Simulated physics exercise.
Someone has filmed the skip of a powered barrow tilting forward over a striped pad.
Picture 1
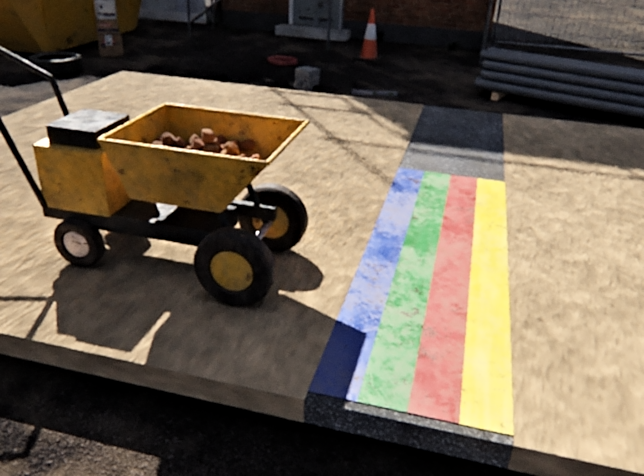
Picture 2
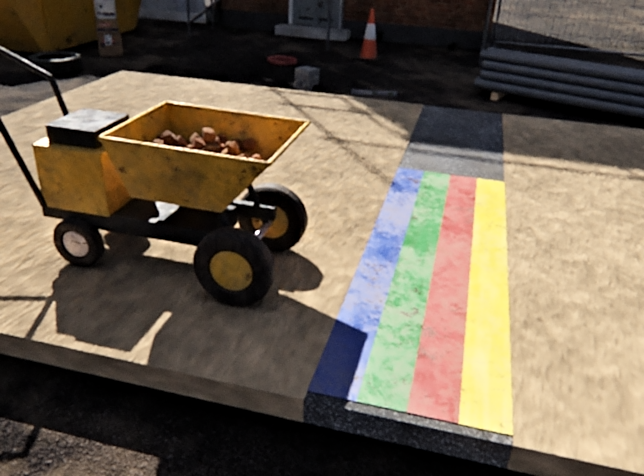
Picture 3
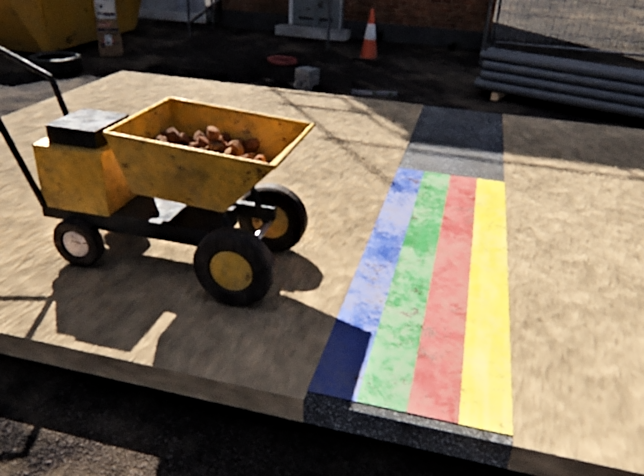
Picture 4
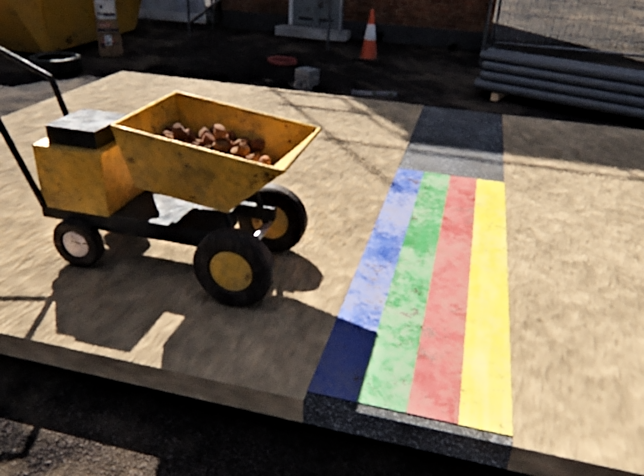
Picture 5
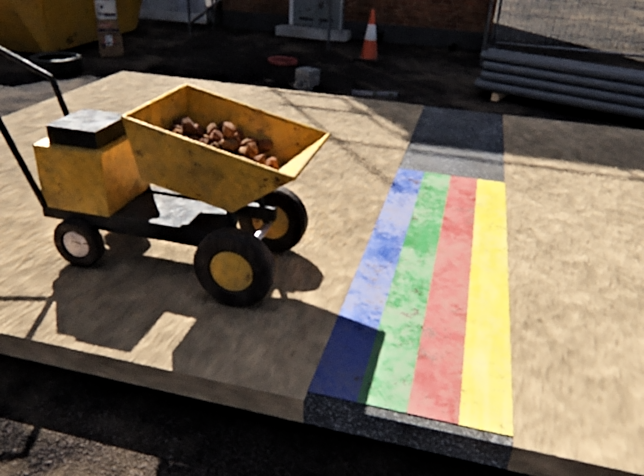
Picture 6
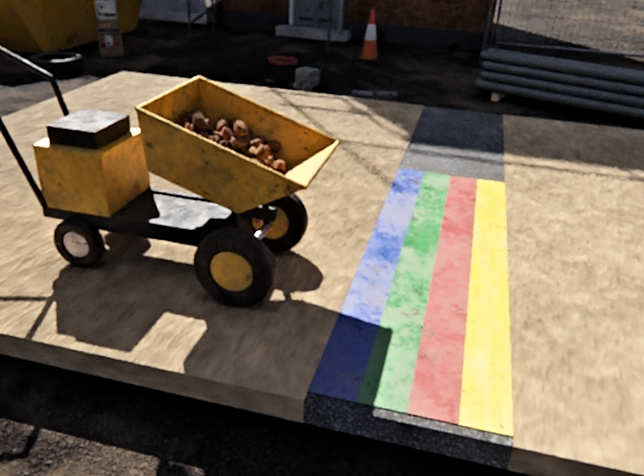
Yellow skip of a powered barrow tilting gradually forward to the right, carrying reddish-brown clods beside a blue, green, red and yellow striped pad.
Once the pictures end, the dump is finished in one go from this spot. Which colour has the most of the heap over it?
The green one gets the largest share.
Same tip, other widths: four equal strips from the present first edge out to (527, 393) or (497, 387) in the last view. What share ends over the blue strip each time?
Near 20 % and 10 %.
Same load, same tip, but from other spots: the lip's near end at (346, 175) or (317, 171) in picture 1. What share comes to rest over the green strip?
About 0 and 10 per cent.
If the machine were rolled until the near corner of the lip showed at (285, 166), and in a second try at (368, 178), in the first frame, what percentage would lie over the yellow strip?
The first gives 10 %, the second 40 %.
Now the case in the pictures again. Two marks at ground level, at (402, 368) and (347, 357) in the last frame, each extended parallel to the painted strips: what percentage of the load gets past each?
About 40 and 80 per cent.
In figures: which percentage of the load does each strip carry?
In per cent, blue strip 20, green strip 35, red strip 20 and yellow strip 10.
Soon, skip tipped steeply; all in the skip.
A while on, skip tipped right over; about two thirds in the skip; a small part over the blue strip; about a quarter over the green strip; a stray few over the red strip.
Towards the end, skip tipped right over; a small part in the skip; about a quarter over the blue strip; about a third over the green strip; about a quarter over the red strip; a small part over the yellow strip; a stray few off the paint.
Finally, skip tipped right over; a small part in the skip; about a quarter over the blue strip; about a third over the green strip; about a quarter over the red strip; a small part over the yellow strip; a stray few off the paint.
